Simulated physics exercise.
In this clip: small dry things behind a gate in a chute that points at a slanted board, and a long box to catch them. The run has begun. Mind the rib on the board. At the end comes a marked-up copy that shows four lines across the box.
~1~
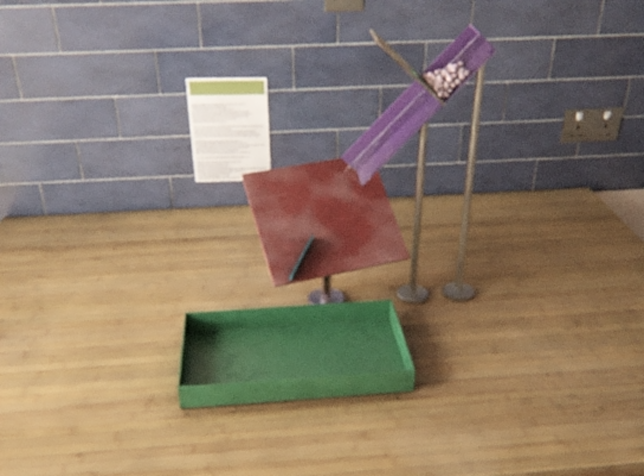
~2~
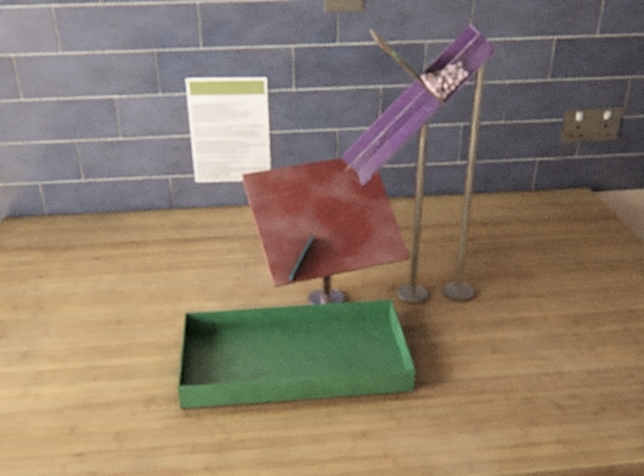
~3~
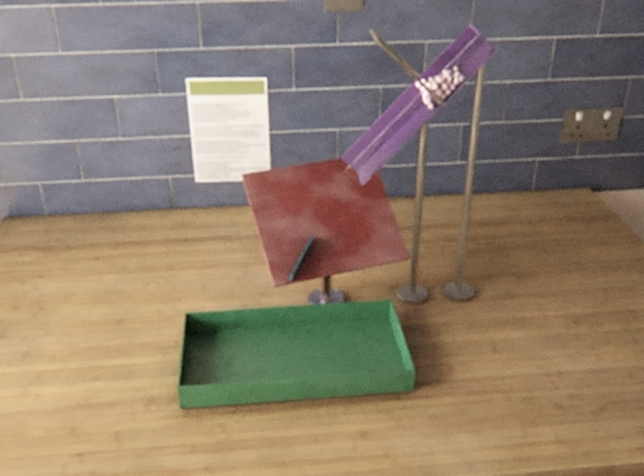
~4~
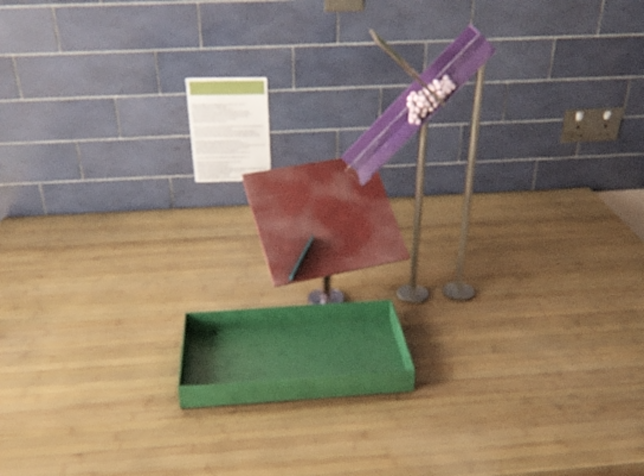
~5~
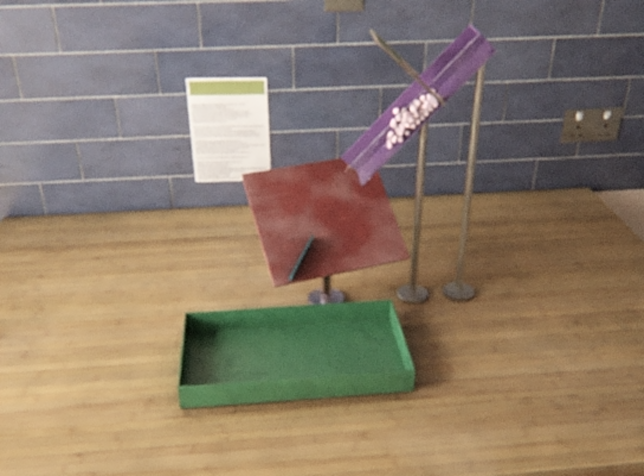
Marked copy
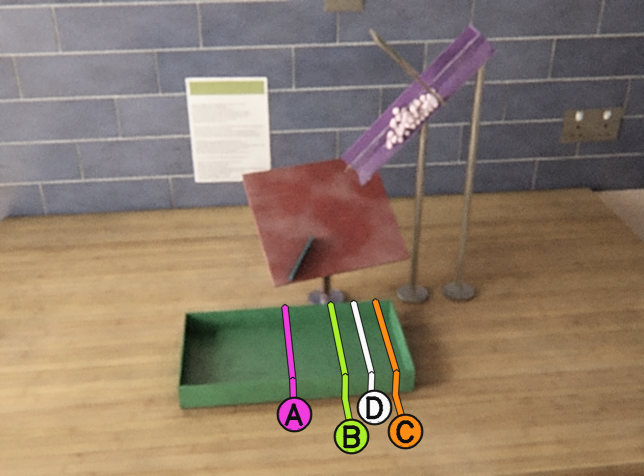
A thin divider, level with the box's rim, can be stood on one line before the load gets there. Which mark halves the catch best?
Line A does it best.
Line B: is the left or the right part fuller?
More lands on the left.
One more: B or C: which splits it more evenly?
It is B.
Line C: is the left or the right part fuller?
More lands on the left.
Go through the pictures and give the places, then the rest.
In the first frame, load behind the gate at (445, 84), sugar pearls; lip of the chute at (360, 179), sloping fairly steeply.
In the second frame, middle of the board at (326, 216), tilted fairly steeply; middle of its low edge at (345, 272); of its high edge at (308, 163).
In the third frame, front corners of the box at (178, 387) and (414, 370), empty; front of the load at (426, 100).
In the fourth frame, middle of the load at (429, 101); its front at (413, 121), about a quarter of the way to the lip; rib from (314, 235) to (292, 275).
In the fifth frame, middle of the load at (414, 118); its front at (390, 146), about two thirds of the way to the lip.
On the marked copy, line A crosses the front rim at (292, 379); line B crosses the front rim at (345, 375); line C crosses the front rim at (396, 371); line D crosses the front rim at (371, 373).
With A, of what is caught, about half on the left of the divider, about half on the right.
With B, of what is caught, most on the left of the divider, about a quarter on the right.
With C, of what is caught, nearly all on the left of the divider, a stray few on the right.
With D, of what is caught, nearly all on the left of the divider, a small part on the right.
